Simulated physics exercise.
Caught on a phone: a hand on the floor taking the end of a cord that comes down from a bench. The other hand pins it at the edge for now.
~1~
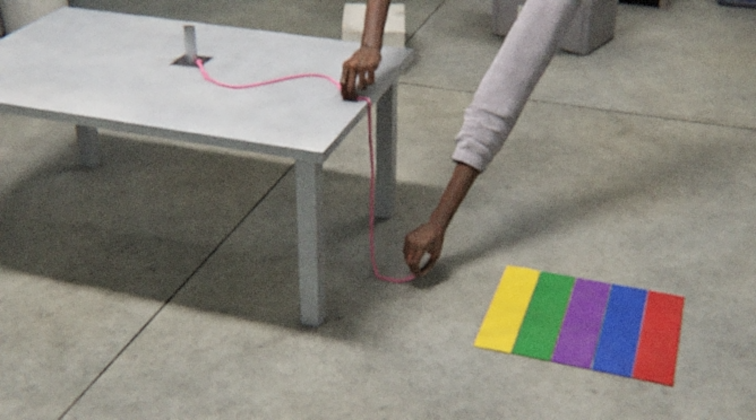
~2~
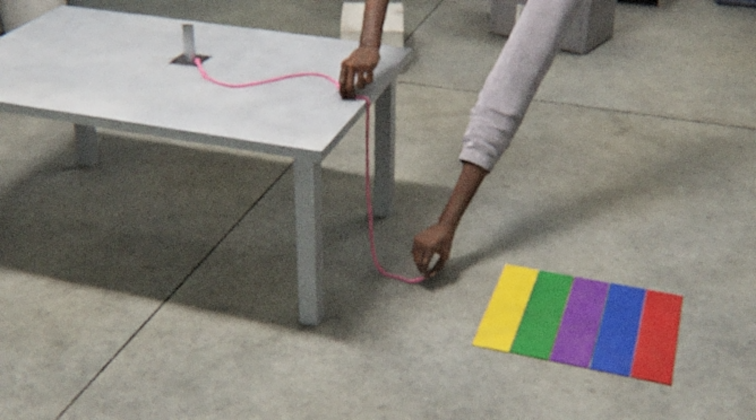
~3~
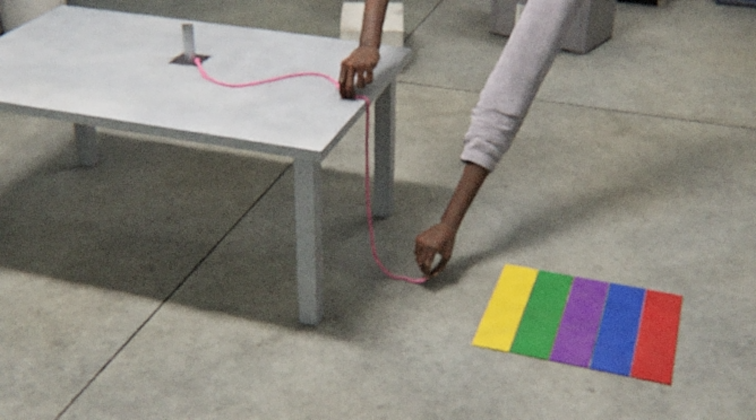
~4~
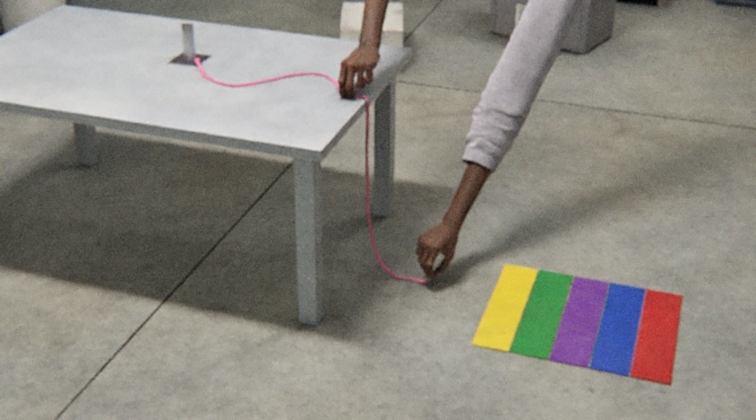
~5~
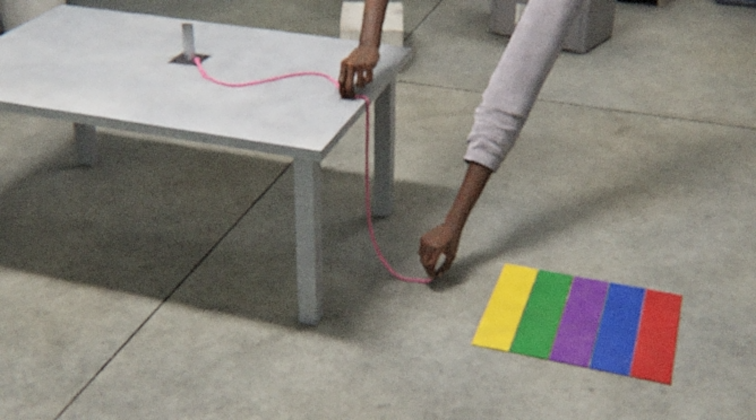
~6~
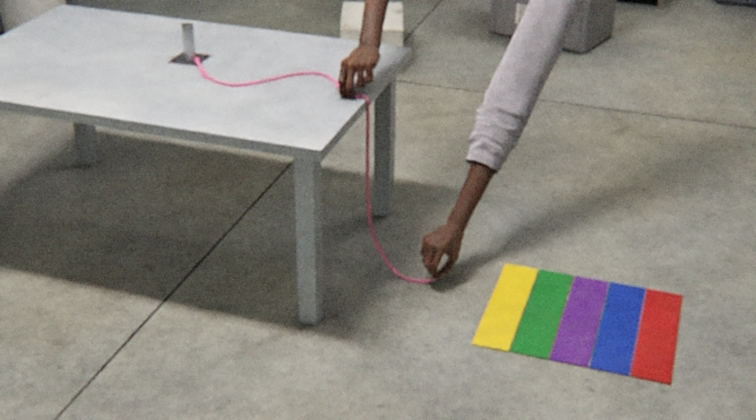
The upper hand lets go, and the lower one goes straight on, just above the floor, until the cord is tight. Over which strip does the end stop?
The blue one.
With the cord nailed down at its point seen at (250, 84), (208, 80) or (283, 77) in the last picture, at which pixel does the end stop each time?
Try by try, around (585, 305), (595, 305) and (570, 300).
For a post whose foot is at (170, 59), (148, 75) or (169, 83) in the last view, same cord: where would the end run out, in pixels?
In that order: (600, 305), (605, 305) and (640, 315).
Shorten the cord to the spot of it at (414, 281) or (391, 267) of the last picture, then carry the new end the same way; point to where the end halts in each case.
About (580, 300) and (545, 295).
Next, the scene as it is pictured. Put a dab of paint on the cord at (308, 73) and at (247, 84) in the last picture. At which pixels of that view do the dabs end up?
About (346, 88), and the other about (288, 77).
A little later, end near (550, 296); over green.
Next, end near (596, 305); over purple.
When it is tight, end near (623, 310); over blue. It halts on the blue strip.
